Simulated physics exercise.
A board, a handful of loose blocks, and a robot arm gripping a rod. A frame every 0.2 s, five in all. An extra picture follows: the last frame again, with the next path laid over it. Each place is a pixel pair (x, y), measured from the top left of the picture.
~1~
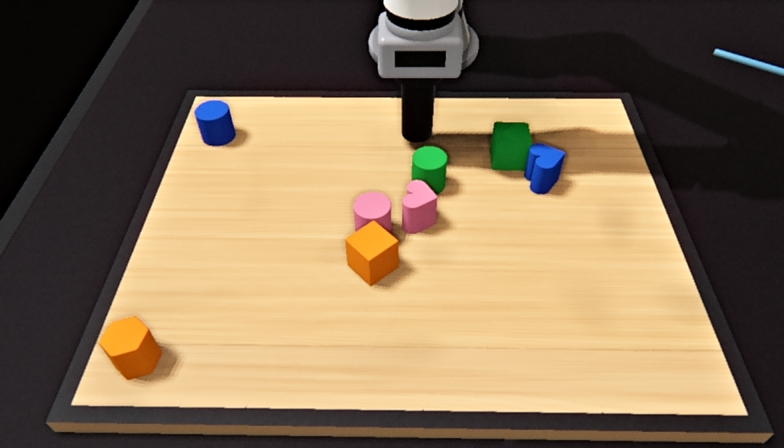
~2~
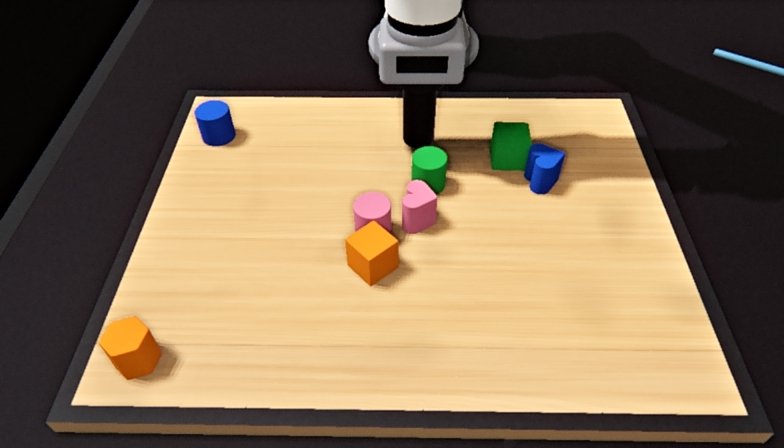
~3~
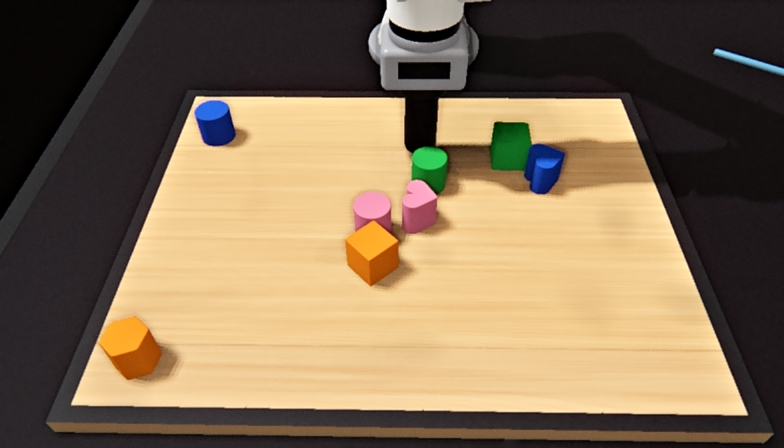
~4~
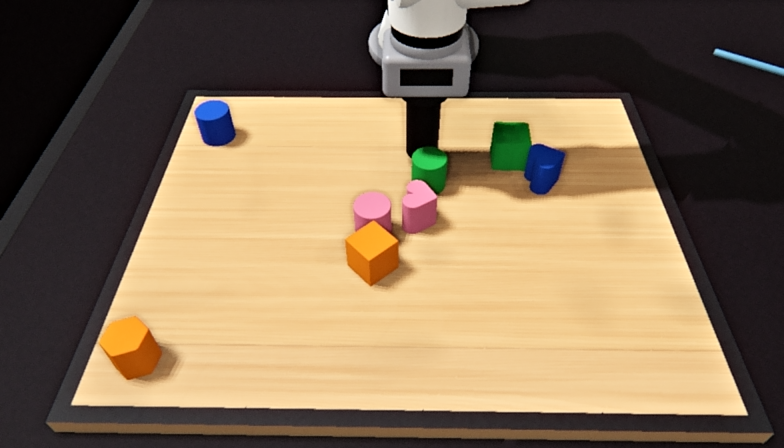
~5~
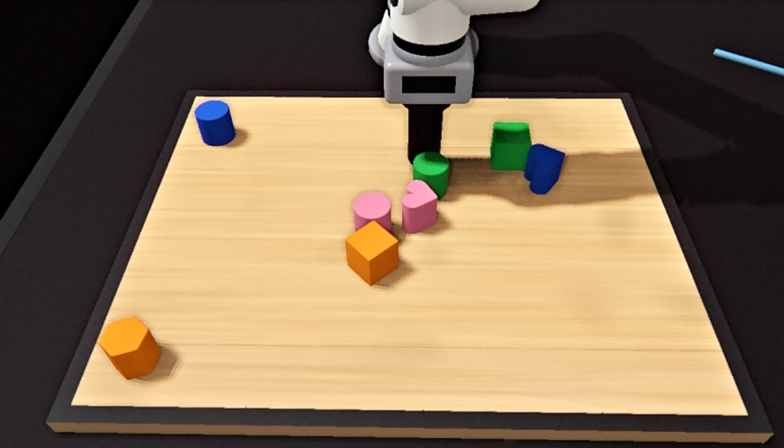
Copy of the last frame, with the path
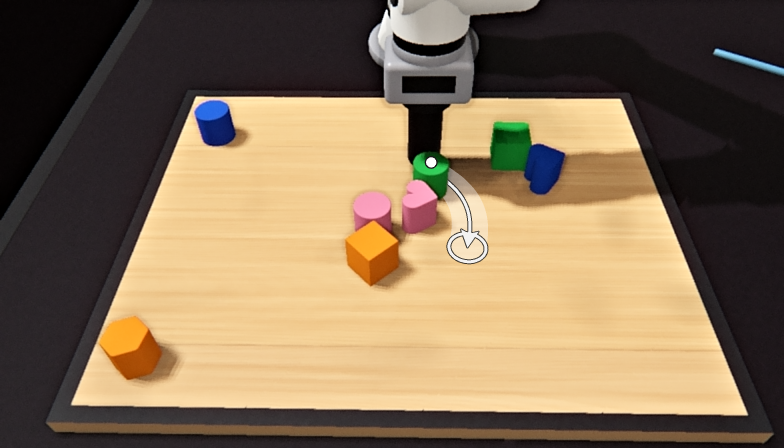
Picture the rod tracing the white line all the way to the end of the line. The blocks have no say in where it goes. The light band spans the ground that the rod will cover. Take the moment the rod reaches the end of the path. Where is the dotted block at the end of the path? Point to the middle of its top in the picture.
I predict (433, 226).
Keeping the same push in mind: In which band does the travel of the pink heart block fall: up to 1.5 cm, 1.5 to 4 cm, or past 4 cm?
That one ends up 1.5 to 4 cm from where it is now.
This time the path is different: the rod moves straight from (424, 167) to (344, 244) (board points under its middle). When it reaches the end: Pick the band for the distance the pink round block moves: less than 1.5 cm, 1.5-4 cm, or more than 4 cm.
The shift is above 4 cm.
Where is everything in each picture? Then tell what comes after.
Tip of the rod at (417, 134), middles of tops, pink round block at (372, 204), pink heart block at (418, 194), green round block at (430, 157), green square piece at (513, 132), in the first frame.
Rod at (418, 140), nothing pushed, in the second frame.
Rod at (420, 146), nothing pushed, in the third frame.
Rod at (422, 152), nothing pushed, in the fourth frame.
Rod at (424, 159), pink round block at (372, 204), pink heart block at (418, 194), green round block at (431, 162), green square piece at (513, 132), in the fifth frame.
The line goes from (424, 167) through (453, 187) and (469, 215) to (467, 247); the dot is on the green round block.
The first path, step by step. One third of the way, rod at (454, 180); pink heart block at (415, 197); green round block at (441, 182).
Two thirds of the way, rod at (470, 209); pink round block at (369, 204); pink heart block at (405, 203); green round block at (442, 203).
At the end, rod at (468, 240); pink round block at (364, 203); pink heart block at (402, 210), turned 45° clockwise; green round block at (433, 226); green square piece unmoved.
